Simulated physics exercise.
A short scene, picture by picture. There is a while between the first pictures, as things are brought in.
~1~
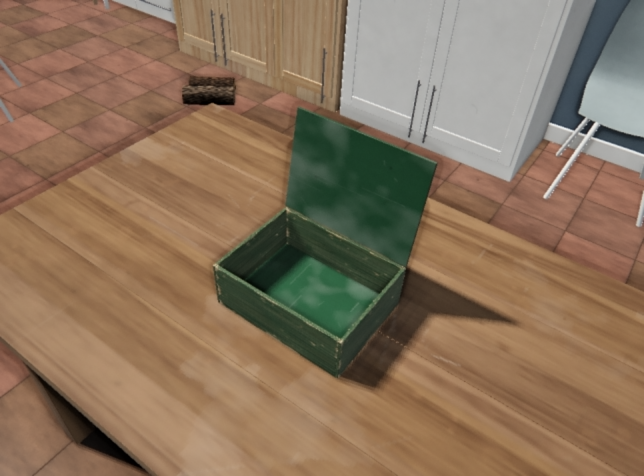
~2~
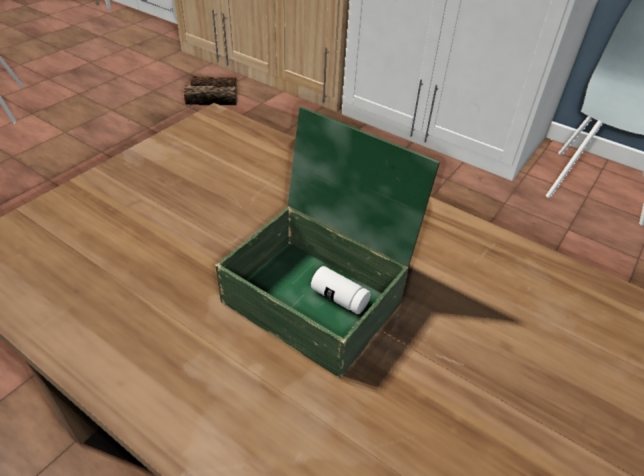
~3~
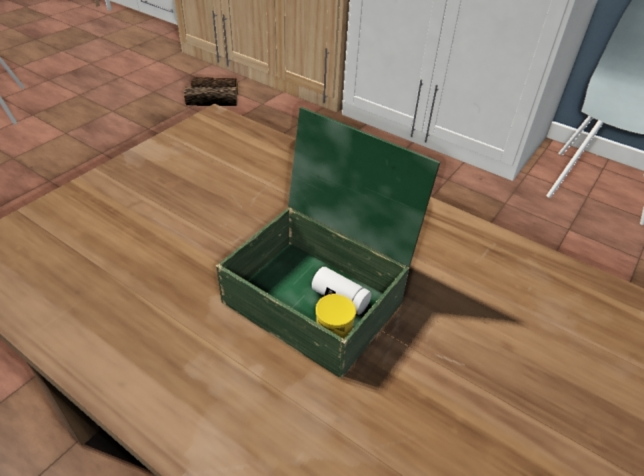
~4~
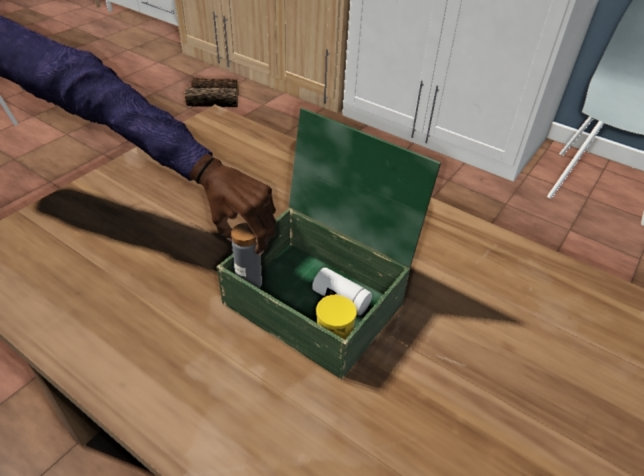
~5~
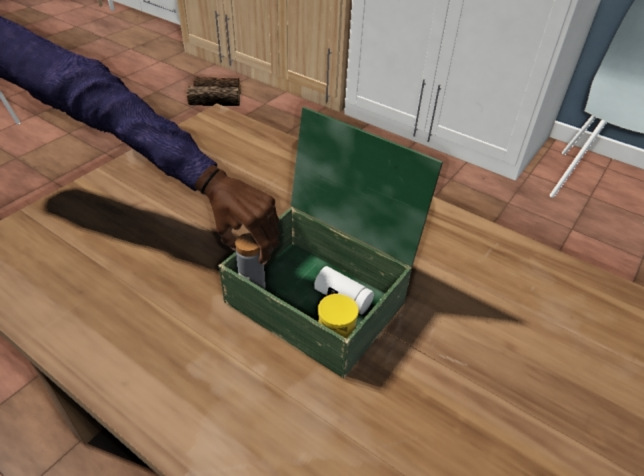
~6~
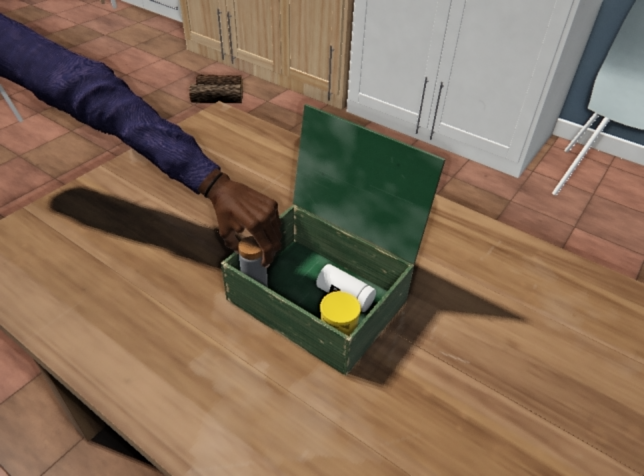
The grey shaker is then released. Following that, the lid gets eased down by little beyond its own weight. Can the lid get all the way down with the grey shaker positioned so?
No, it is kept up.
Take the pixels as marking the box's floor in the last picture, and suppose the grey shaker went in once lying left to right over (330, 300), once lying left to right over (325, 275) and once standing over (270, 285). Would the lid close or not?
So, one: It drops fully; two: It drops fully; three: It remains raised.
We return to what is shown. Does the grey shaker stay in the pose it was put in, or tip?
Result: The grey shaker remains as it was set.
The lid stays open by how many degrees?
Near 14° up from the rim.
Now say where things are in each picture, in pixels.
In the first picture, the last thing is not in view yet.
In the second picture, the last thing is not in view yet; white shaker (341, 290).
In the third picture, the last thing is not in view yet; white shaker (341, 291).
In the fourth picture, on its way; grey shaker (247, 258); white shaker (342, 291).
In the fifth picture, on its way; grey shaker (251, 268); white shaker (344, 290).
In the sixth picture, in place under the hand; white shaker (346, 288).
Then, 1.50 s after the last picture, lid 66° above the rim.
Then, 2.10 s after the last picture, lid 25° above the rim.
At rest, lid 14° above the rim; all 3 in place. Seen from the same camera at the end, grey shaker near (254, 270).
